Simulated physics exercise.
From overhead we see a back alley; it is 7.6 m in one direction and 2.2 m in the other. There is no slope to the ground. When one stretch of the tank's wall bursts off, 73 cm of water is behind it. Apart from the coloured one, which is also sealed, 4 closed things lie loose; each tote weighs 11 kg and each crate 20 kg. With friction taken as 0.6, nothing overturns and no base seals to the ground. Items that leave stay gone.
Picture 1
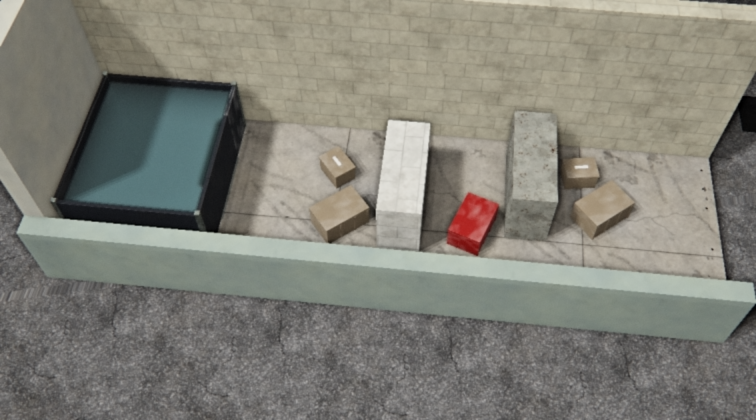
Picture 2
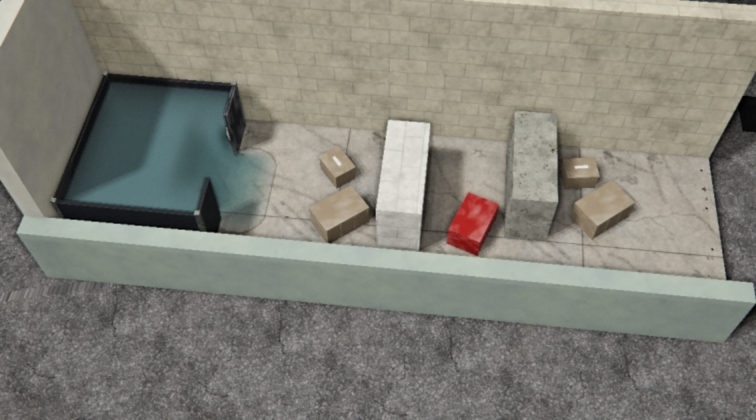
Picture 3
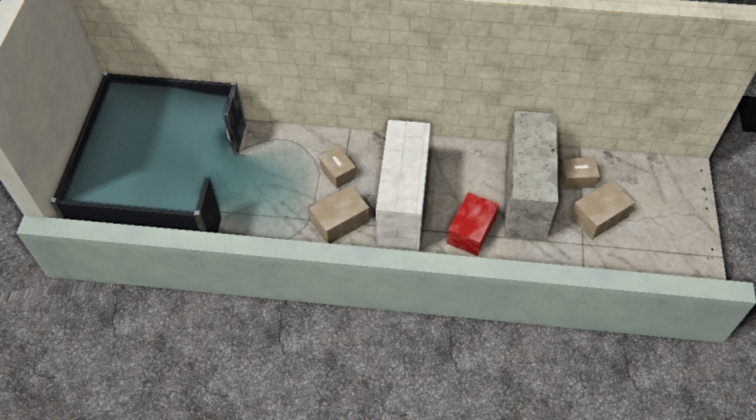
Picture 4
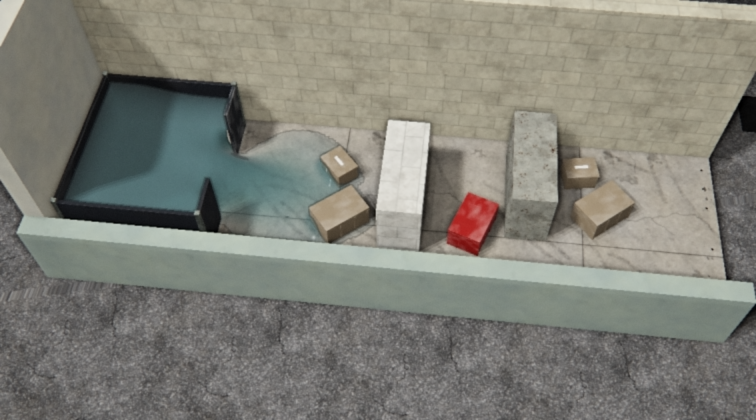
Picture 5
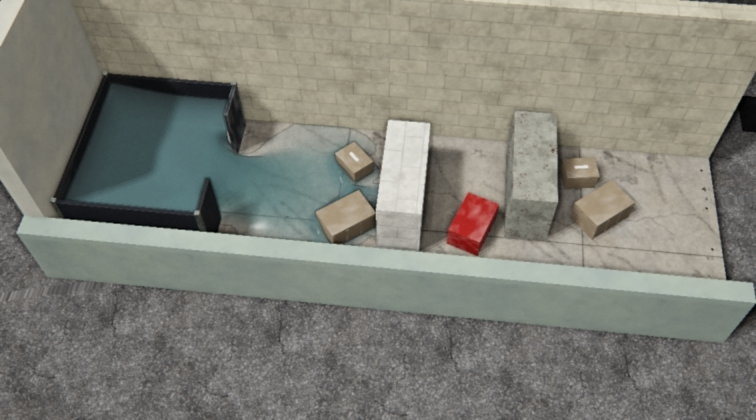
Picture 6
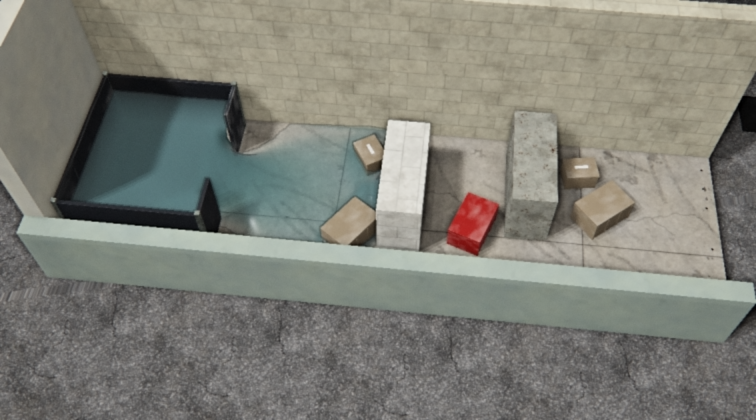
Water spreads from a burst tank across an alley floor and shifts two brown boxes.
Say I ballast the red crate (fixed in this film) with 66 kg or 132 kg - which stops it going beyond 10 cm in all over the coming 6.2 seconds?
The lighter total is adequate.
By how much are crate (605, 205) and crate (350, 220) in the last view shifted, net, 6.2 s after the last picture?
That comes to 0 cm for the first and 50 cm for the second.
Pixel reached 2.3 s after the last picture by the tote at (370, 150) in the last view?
About pixel (450, 175).
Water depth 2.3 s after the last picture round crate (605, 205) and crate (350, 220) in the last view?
Around 1 cm and 19 cm.
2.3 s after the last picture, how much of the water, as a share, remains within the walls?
Around 96 % of the water.
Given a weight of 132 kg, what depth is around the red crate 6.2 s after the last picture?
Around 11 cm.
Then, 0.6 s after the last picture the red crate would be 0 cm from its start with 66 kg and 0 cm from its start with 132 kg; 1 cm of water round it then.
Then, 2.3 s after the last picture the red crate would be 0 cm from its start with 66 kg and 0 cm from its start with 132 kg; 11 cm of water round it then.
Then, 4.2 s after the last picture the red crate would be 0 cm from its start with 66 kg and 0 cm from its start with 132 kg; 12 cm of water round it then.
Then, 6.2 s after the last picture the red crate would be 0 cm from its start with 66 kg and 0 cm from its start with 132 kg; 11 cm of water round it then.
